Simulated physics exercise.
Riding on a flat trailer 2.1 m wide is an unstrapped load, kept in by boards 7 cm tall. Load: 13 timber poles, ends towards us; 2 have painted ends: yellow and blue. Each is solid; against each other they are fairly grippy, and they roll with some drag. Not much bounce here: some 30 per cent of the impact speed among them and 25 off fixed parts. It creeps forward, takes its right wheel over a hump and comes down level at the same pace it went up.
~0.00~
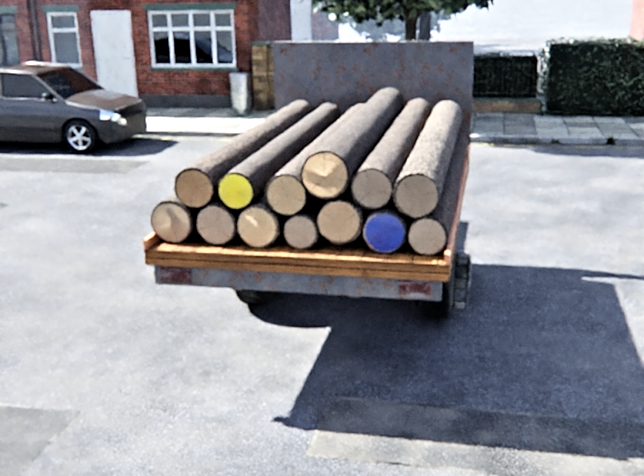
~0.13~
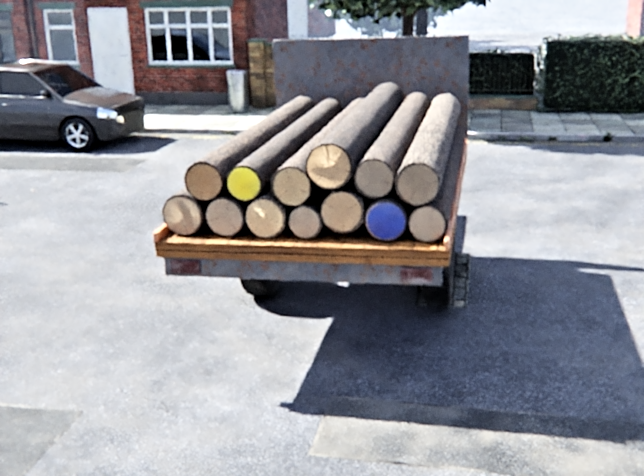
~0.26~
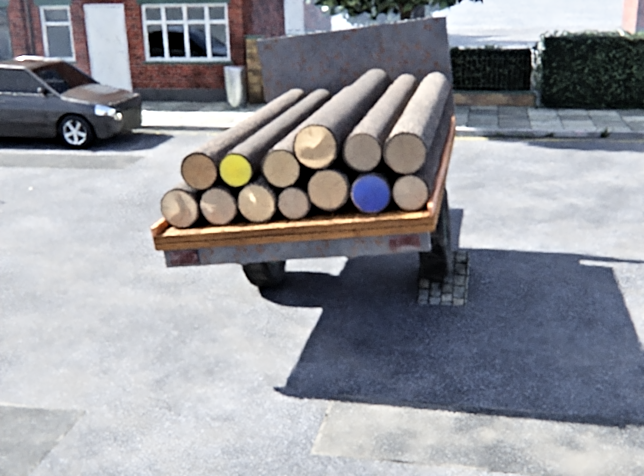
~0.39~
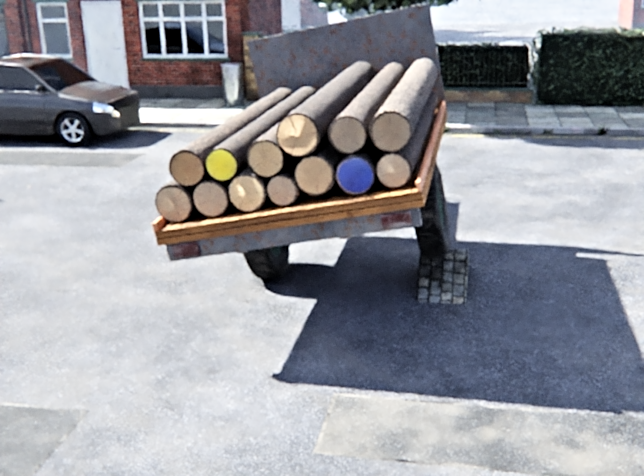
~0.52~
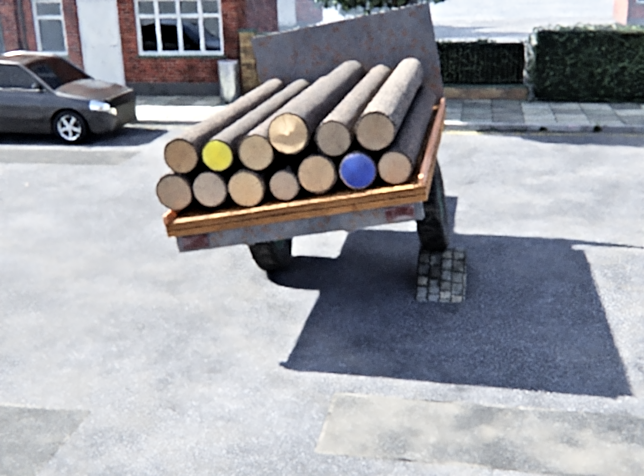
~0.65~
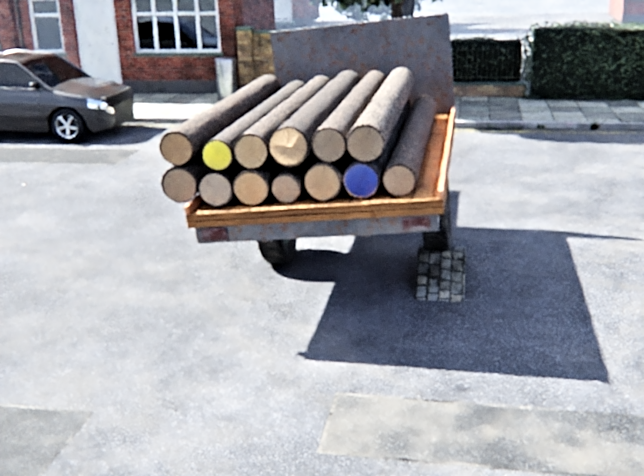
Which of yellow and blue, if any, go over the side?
The yellow goes over, the blue stays on.
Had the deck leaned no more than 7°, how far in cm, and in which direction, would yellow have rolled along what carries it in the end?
It would end about 25 cm to the left of where it began.
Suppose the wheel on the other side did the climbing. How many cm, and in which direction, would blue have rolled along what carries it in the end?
Net shift: Near 30 cm right.
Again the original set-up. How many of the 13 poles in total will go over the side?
3.
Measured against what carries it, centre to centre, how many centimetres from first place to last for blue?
Blue: Roughly 30.
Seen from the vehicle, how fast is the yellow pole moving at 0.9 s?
Its speed is roughly 1.5 m/s.
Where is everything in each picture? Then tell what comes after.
In the first picture, yellow (235, 192), blue (385, 232); 6 of the 13 make up the bottom layer.
In the second picture, yellow (243, 184), blue (386, 220); the deck slopes 1° down to the left.
In the third picture, yellow (235, 171), blue (371, 193); the deck slopes 7° down to the left.
In the fourth picture, yellow (221, 165), blue (356, 175); the deck slopes 11° down to the left.
In the fifth picture, yellow (217, 156), blue (358, 170); the deck slopes 10° down to the left.
In the sixth picture, yellow (217, 156), blue (361, 180); the deck slopes 5° down to the left.
By 0.9 s, yellow is dropping off the left side; blue is on the deck, 75 cm from the right edge; 3 off so far.
By 1.0 s, yellow is dropping off the left side; as before, blue; 3 off so far.
By 1.2 s, yellow is dropping off the left side; blue is on the deck, 75 cm from the right edge; 3 off so far.
Finally (2.3 s), yellow is on the ground to the left; blue is on the deck, 75 cm from the right edge; 3 off so far.
